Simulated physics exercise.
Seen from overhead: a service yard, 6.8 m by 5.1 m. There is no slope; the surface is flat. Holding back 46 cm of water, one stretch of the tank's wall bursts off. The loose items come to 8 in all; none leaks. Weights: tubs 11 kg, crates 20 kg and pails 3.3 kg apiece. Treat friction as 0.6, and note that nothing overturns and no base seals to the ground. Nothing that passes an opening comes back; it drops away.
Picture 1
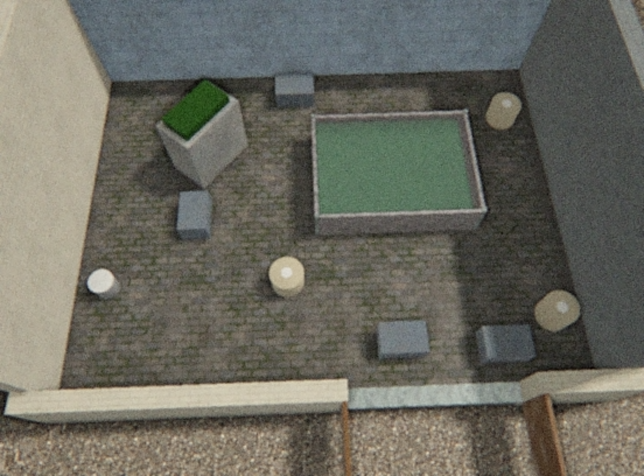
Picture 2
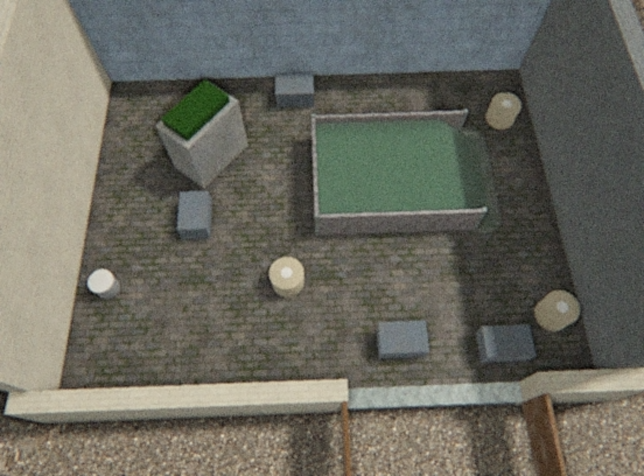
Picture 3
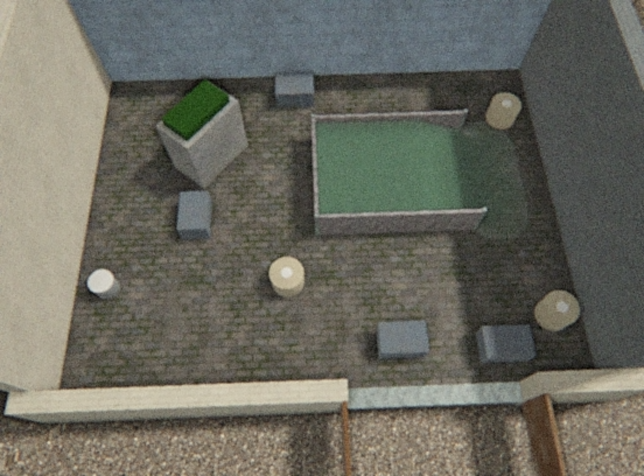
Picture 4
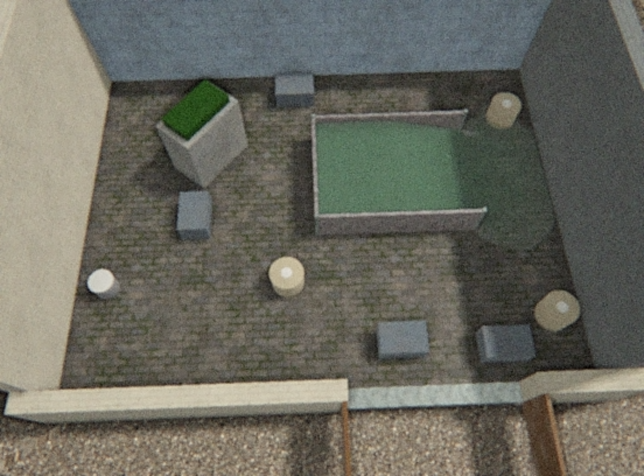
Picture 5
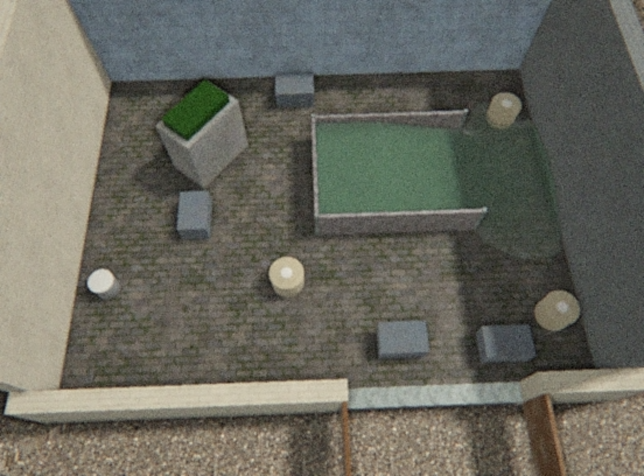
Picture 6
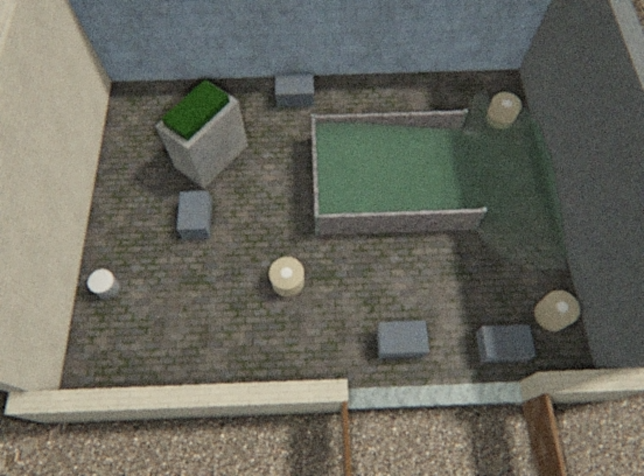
The clip opens on an overhead view of a walled yard with a rectangular tank of green water among scattered grey crates and pale tubs. The tank's right wall gives way, and water spreads across the paving toward the right-hand wall, while the loose items stay in place.
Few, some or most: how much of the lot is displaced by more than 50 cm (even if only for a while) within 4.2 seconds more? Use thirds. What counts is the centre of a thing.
Share: Between one and two thirds.
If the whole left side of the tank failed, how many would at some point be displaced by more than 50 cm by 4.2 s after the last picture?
Then the count would be 2.
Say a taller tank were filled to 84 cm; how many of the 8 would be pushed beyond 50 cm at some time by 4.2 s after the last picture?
Then it comes to 5.
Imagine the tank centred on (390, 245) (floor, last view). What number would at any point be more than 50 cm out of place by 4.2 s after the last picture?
That would give 4.
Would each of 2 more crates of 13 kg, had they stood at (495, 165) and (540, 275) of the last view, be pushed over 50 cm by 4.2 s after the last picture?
Outcome: Breaks the threshold first, breaks the threshold second.
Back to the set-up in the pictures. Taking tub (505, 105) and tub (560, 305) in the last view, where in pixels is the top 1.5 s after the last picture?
Approx. (461, 68); approx. (554, 356).
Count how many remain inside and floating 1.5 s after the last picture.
Of them, 2.
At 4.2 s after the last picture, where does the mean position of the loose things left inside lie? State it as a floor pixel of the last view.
Roughly at (244, 221).
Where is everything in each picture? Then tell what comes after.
The first frame shows a tub at (507, 104) rests on the ground; a crate at (403, 337), on the bottom; water covers 3.4 m2; 0 of 8 have shifted.
The second frame shows a tub at (507, 104) rests on the ground; a crate at (403, 337), on the bottom; water covers 4.1 m2; 0 of 8 have shifted.
The third frame shows a tub at (507, 104) rests on the ground; a crate at (403, 337) rests on the ground; water covers 5.0 m2; 0 of 8 have shifted.
The fourth frame shows a tub at (507, 104) rests on the ground; a crate at (403, 337), on the bottom; water covers 5.9 m2; 0 of 8 have shifted.
The fifth frame shows a tub at (507, 104) rests on the ground; a crate at (403, 337), on the bottom; water covers 6.3 m2; 0 of 8 have shifted.
The sixth frame shows a tub at (507, 104) rests on the ground; a crate at (403, 337) rests on the ground; 6.6 m2 under water; 0 of 8 have shifted.
Then, 0.4 s after the last picture 0 of 8 are over 50 cm from their spots; 0 afloat.
Then, 1.5 s after the last picture 2 of 8 are over 50 cm from their spots; 2 afloat.
Then, 2.8 s after the last picture 3 of 8 are over 50 cm from their spots; 1 afloat.
Then, 4.2 s after the last picture 4 of 8 are over 50 cm from their spots, and 4 have been at some point; 0 afloat.
